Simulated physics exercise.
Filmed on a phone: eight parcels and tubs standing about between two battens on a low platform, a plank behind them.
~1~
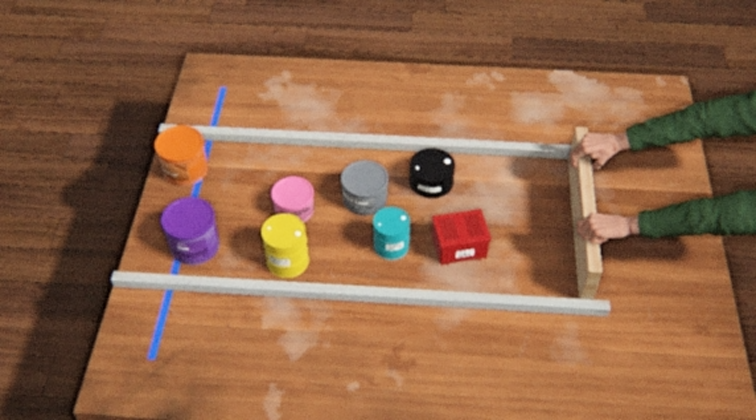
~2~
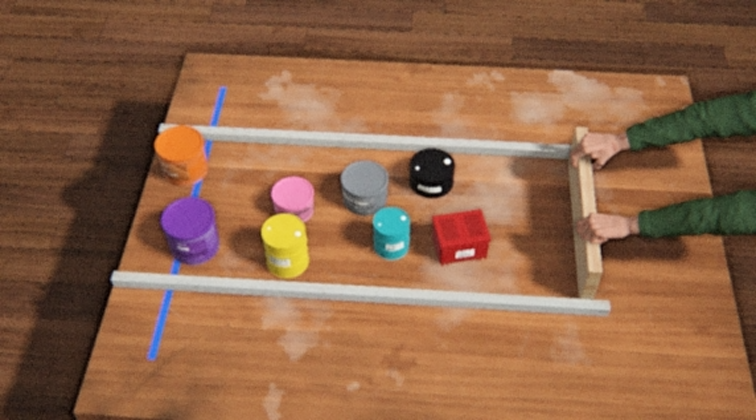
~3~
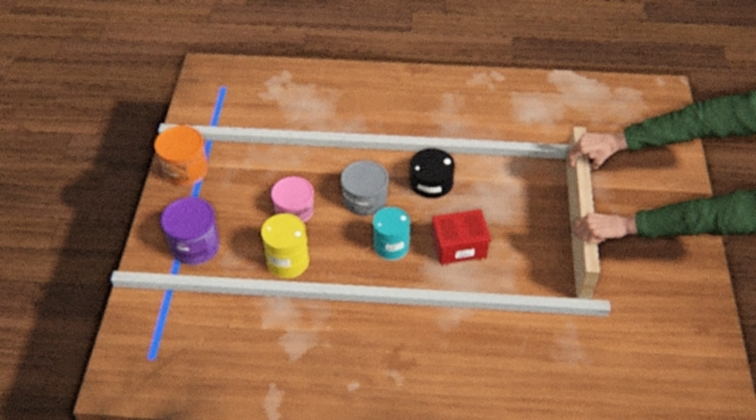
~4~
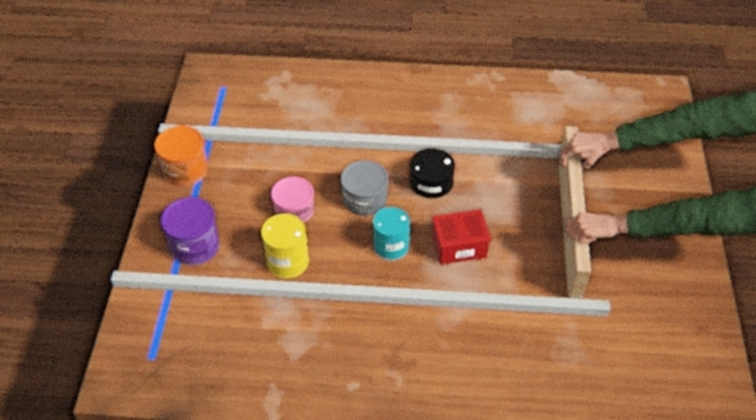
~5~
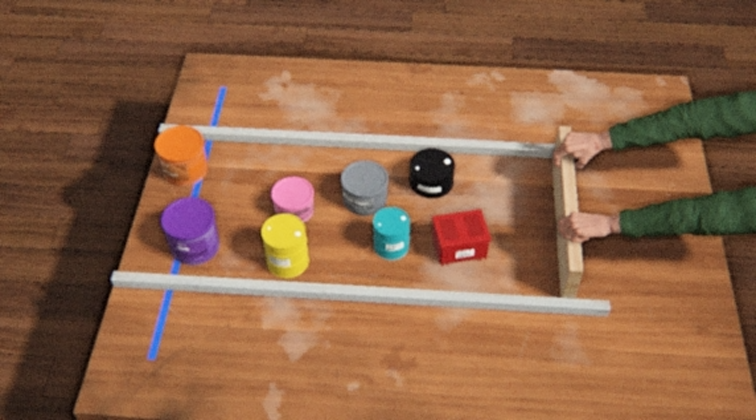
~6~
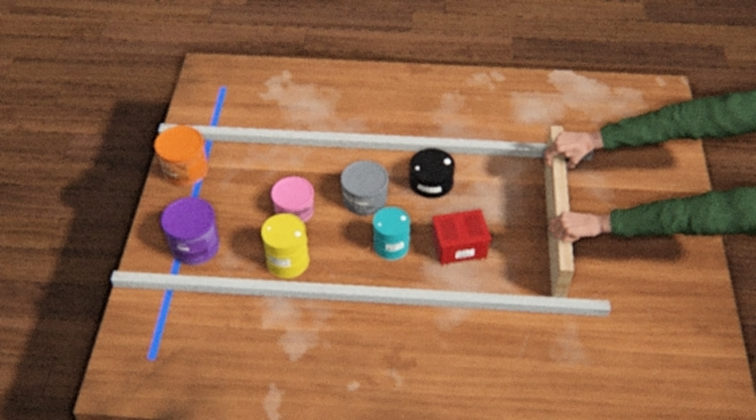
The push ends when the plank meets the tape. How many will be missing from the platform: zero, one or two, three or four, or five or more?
Outcome: The number that fall off is three or four.
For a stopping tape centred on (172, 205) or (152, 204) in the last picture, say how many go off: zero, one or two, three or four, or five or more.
The falls would be three to four; 5 or more.
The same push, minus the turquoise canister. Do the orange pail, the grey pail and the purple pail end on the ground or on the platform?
The orange pail drops off; the grey pail holds on; the purple pail goes over.
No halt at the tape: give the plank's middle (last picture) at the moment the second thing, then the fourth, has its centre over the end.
About (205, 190), then (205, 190).
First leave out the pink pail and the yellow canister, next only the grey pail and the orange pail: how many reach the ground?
Fallen: 3, and 2 in the other try.
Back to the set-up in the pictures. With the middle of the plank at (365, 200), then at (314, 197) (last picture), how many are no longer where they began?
The counts are 6 and 6.
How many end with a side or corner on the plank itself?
4 of them.
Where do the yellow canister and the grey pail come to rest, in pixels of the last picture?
The yellow canister at (153, 245), the grey pail at (171, 183).
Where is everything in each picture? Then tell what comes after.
In the first frame, orange pail (182, 156); purple pail (192, 232); pink pail (293, 201); plank (583, 212); tape (192, 206).
In the second frame, purple pail (192, 232); plank (583, 212).
In the third frame, pink pail (293, 201); red tote (460, 238).
In the fourth frame, orange pail (182, 156); black canister (432, 173).
In the fifth frame, purple pail (192, 232); yellow canister (286, 246).
In the sixth frame, orange pail (182, 156); purple pail (192, 232); pink pail (293, 201); plank (557, 210); tape (192, 206).
A little later, none off yet; orange pail at rest near (182, 156); purple pail at rest near (192, 232); pink pail at rest near (293, 201).
When it is over, the number that fall off is three or four; down, turquoise canister, pink pail, purple pail and orange pail.
